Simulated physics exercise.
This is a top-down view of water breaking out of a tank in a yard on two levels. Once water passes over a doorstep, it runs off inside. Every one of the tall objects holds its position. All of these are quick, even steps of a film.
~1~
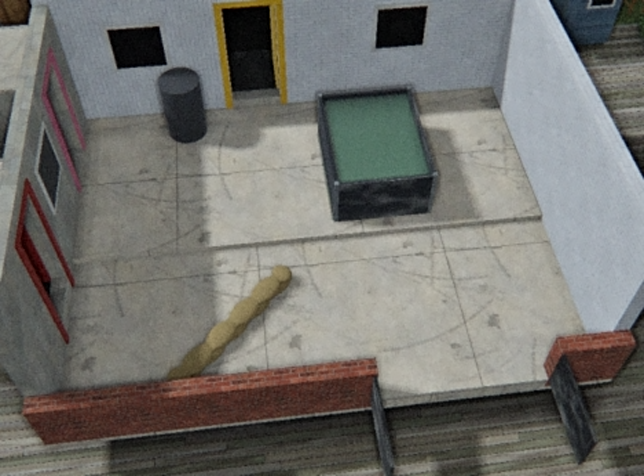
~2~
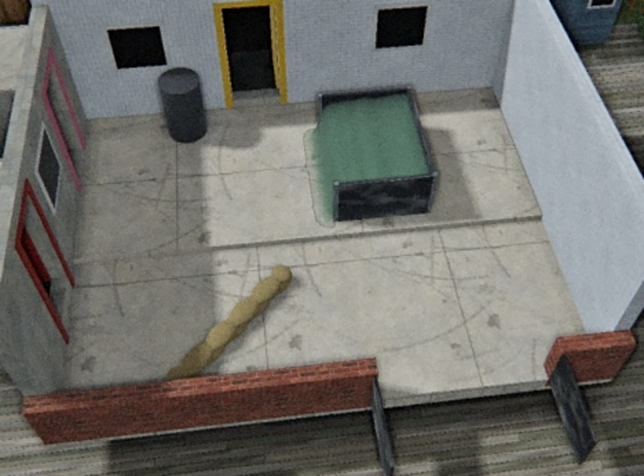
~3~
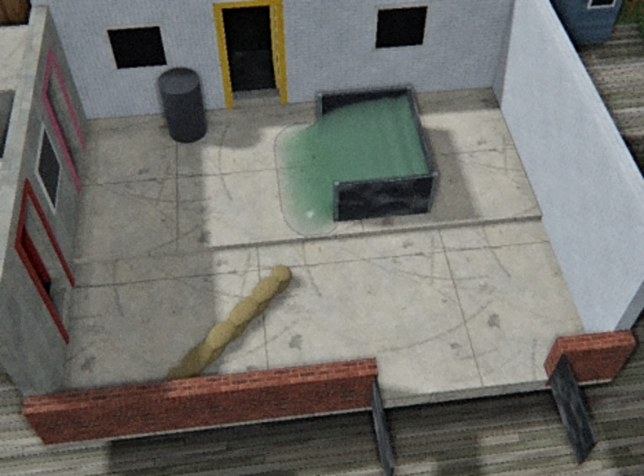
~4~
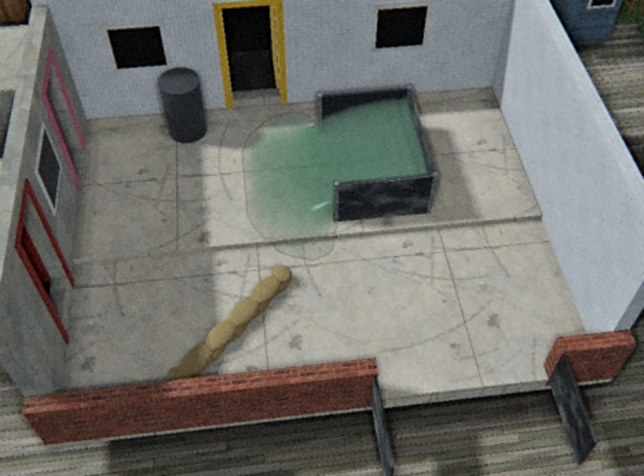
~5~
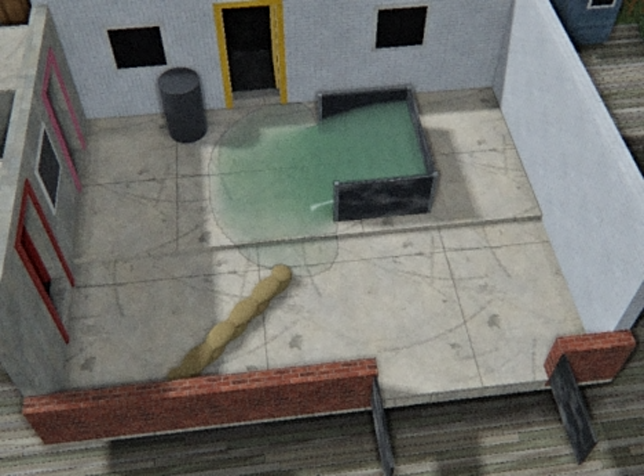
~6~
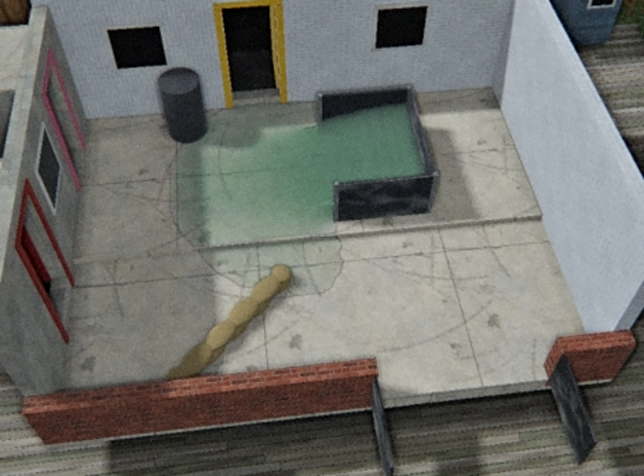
In a walled concrete yard with a dark barrel and a lumpy tan ridge, green water breaks out through the left side of a dark tank and spreads left across the floor, thinning toward the barrel and over the step to the ridge.
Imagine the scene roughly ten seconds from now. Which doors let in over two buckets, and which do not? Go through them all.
In order: The yellow door counts as not over; the red door counts as not over; the pink door counts as over.
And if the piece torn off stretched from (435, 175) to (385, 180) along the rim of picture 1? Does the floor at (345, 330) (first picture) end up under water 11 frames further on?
It would be drenched.
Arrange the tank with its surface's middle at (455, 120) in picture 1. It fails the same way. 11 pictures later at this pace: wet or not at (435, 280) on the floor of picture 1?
Untouched.
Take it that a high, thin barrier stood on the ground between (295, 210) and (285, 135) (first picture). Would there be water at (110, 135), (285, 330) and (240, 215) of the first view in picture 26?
The first is inundated, the second inundated and the third inundated.
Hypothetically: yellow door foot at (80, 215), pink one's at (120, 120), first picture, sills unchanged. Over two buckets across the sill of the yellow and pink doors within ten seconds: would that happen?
I'd say the yellow door exceeds the limit and the pink door exceeds the limit.
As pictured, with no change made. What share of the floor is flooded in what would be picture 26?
Roughly 50 percent, I'd say.
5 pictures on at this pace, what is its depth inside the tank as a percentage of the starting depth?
Roughly 36 percent.
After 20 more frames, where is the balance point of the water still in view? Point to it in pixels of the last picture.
My guess is about (191, 225).
A moment on, water covers 40 % of the floor; the yellow door wet at the sill, nothing in, the red door not reached, the pink door over two buckets in.
Next, water covers 50 % of the floor; the yellow door wet at the sill, nothing in, the red door wet at the sill, nothing in, the pink door far over two buckets in.
Then, water covers 50 % of the floor; the yellow door under two buckets in, the red door wet at the sill, nothing in, the pink door far over two buckets in.
Later, water covers 75 % of the floor; the yellow door under two buckets in, the red door wet at the sill, nothing in, the pink door far over two buckets in.
In the end, water covers 90 % of the floor; the yellow door under two buckets in, the red door wet at the sill, nothing in, the pink door far over two buckets in.
